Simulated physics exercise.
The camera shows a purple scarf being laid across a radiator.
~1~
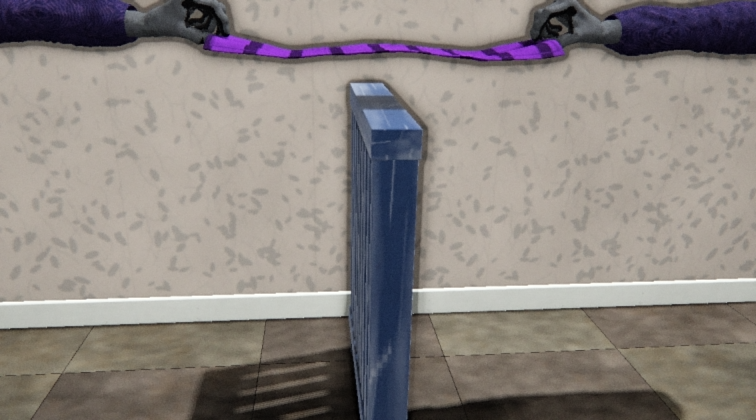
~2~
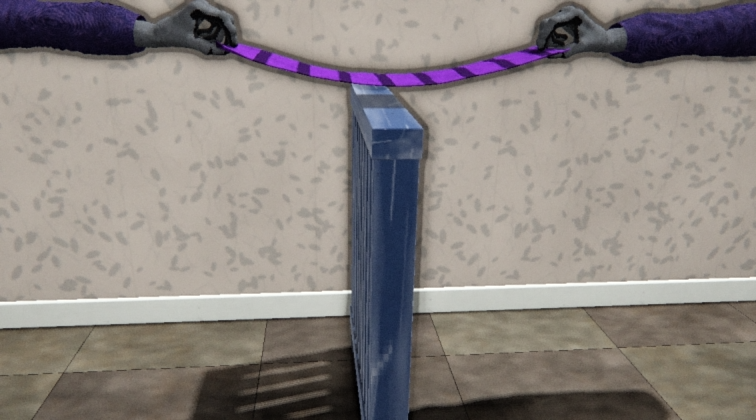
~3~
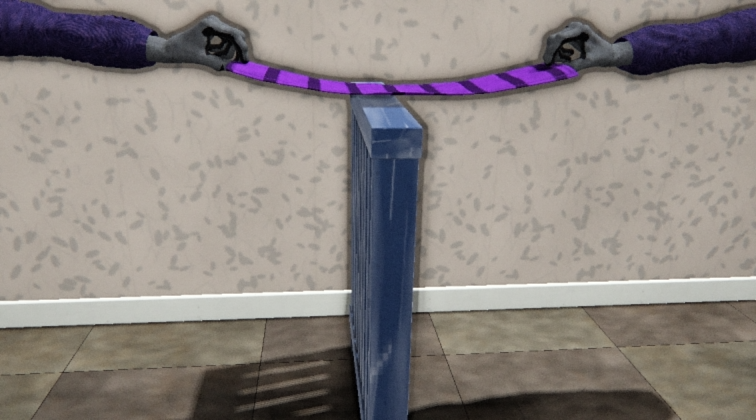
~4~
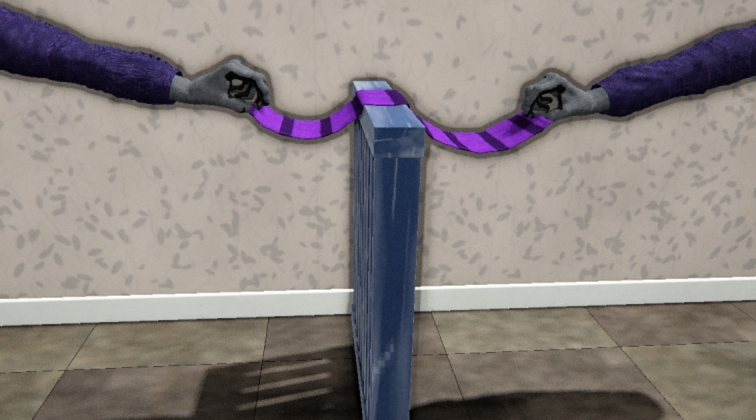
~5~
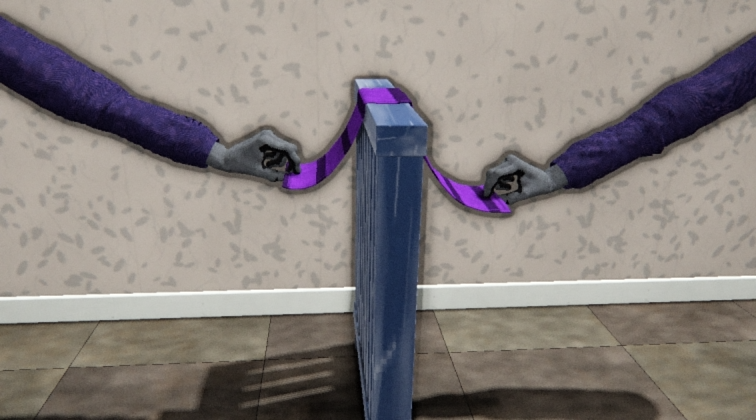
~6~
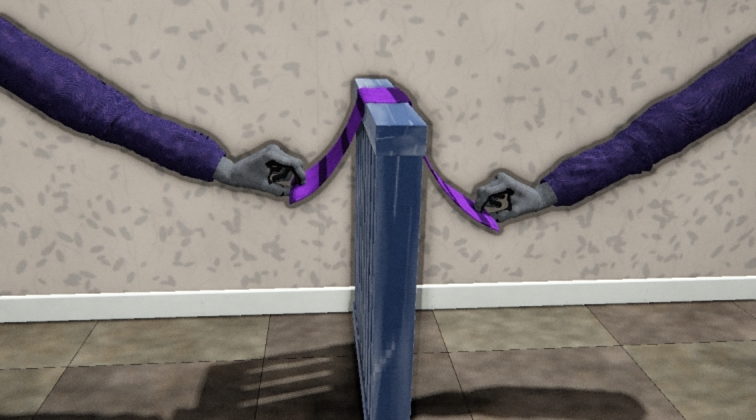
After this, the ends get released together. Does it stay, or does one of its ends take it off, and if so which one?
I'd bet it is going to stay just where it is.
Then, 0.16 s on from there, scarf hanging on both sides, left end near (310, 203), right end near (469, 231).
Then, 0.24 s on from there, scarf hanging on both sides, left end near (347, 215), right end near (432, 247).
Then, 0.30 s on from there, scarf hanging on both sides, left end near (360, 215), right end near (407, 250).
In the end, scarf hanging on both sides, left end near (360, 215), right end near (399, 251). The purple scarf keeps its place.
